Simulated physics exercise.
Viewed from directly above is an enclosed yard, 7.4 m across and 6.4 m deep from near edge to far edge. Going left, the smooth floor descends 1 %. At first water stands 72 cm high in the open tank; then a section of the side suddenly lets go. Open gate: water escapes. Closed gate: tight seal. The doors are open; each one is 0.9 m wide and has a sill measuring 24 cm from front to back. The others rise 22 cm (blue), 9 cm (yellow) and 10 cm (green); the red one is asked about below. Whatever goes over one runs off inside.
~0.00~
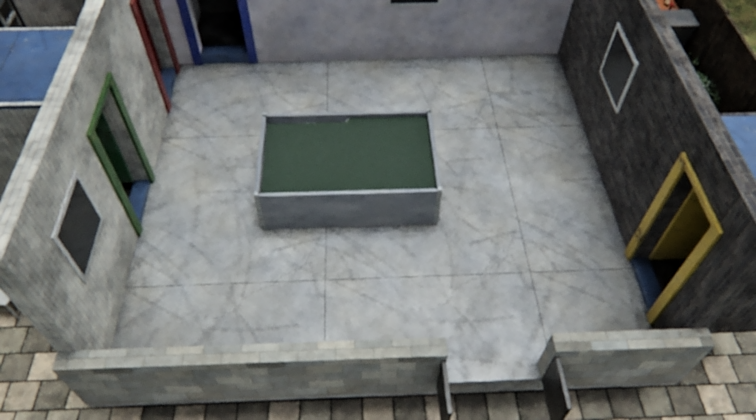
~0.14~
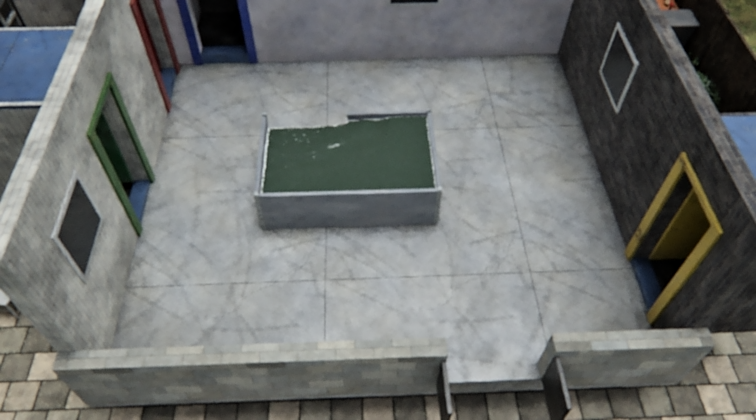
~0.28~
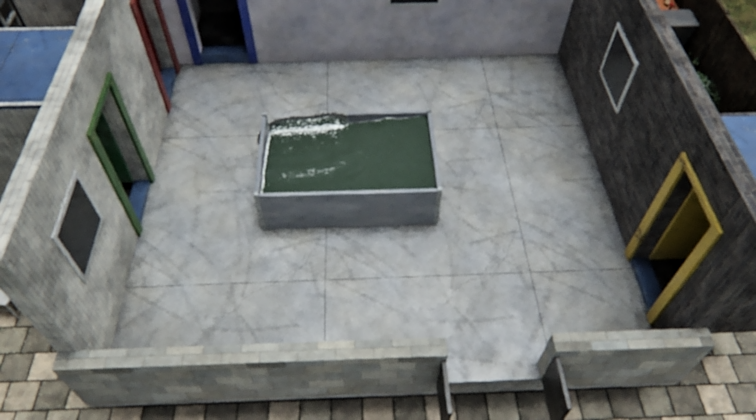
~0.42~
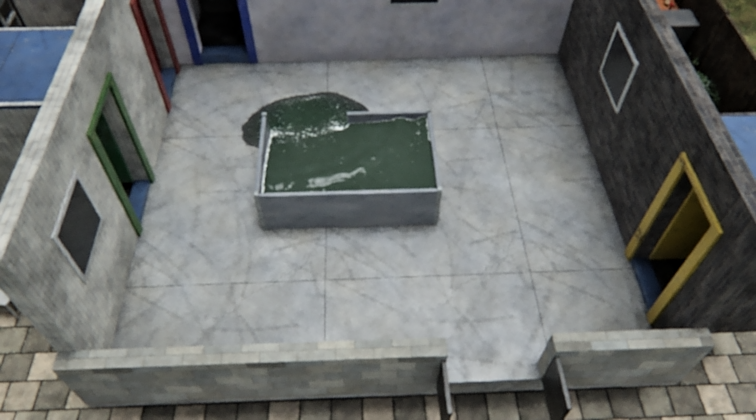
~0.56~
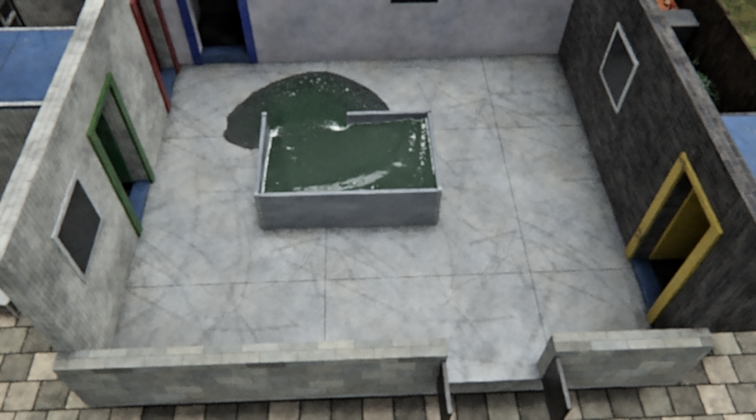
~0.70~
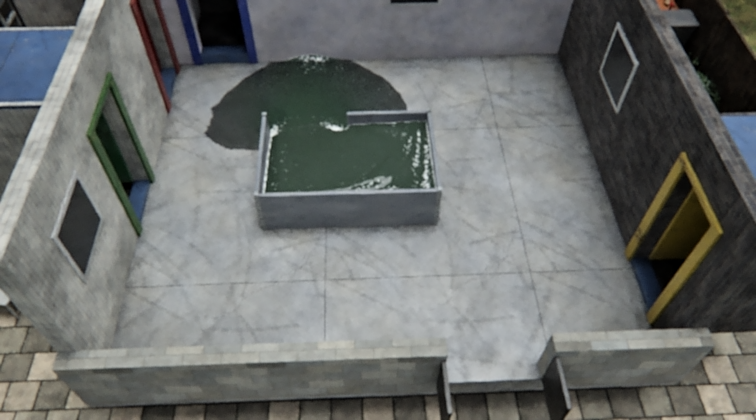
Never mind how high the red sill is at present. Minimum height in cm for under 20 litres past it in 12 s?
Approx. 33 cm.
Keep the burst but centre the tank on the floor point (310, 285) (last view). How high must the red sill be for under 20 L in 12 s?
It should be around 27 cm high.
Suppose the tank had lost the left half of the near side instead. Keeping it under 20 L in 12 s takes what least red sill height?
With that break, close to 12.0 cm.
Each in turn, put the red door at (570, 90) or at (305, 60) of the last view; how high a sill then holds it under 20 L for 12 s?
Minimums: Roughly 10.5 cm and 35 cm.
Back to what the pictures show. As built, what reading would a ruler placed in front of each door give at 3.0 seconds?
Lab note, depth in cm: Red 31; blue 28; yellow 0; green 1.
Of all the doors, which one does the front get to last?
Last: Yellow.
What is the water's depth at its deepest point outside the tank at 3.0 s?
It gets to close to 34 centimetres there.
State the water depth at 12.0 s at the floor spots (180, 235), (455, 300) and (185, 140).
First 8, then 8, then 6 cm.
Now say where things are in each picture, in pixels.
In the first picture, the open tank at (348, 154) is whole and still, 72 cm deep; the red door at (159, 46) is dry.
In the second picture, the gap is on the far side, the front 0.3 m out at a hidden place; the back of the open tank holds 72 cm.
In the third picture, the gap is on the far side, the front 0.8 m out at a hidden place; the back of the open tank holds 72 cm.
In the fourth picture, water pours out on the far side and has run 1.4 m, to (312, 97); about 9 cm deep outside, 70 cm at the back.
In the fifth picture, water pours out on the far side and has run 2.0 m, to (307, 76); about 6 cm deep outside, 62 cm at the back.
In the sixth picture, water pours out on the far side and has run 2.4 m, to (279, 62); about 5 cm deep outside, 61 cm at the back; the red door at (159, 46), 3.1 m from the gap, is still 1.1 m from the nearest water.
After 1.4 s water covers 20 % of the floor, deepest (42 cm) near (301, 64); 1 cm at the red door, 0 litres in over its 16 cm sill.
After 3.0 s water covers 35 % of the floor, deepest (34 cm) near (180, 67); 31 cm at the red door, 110 litres in over its 16 cm sill.
After 12.0 s water covers 100 % of the floor, deepest (10 cm) near (105, 379); 9 cm at the red door, 216 litres in over its 16 cm sill.
At the red door as built, the water arrived by 1.4 s and peaked near 34 cm at 2.2 s.
Run again over the same 12 s with other heights there, 29 litres in over 30.5 cm, 3 litres over 41 cm. The limit of 20 litres is kept from about 33 cm up.
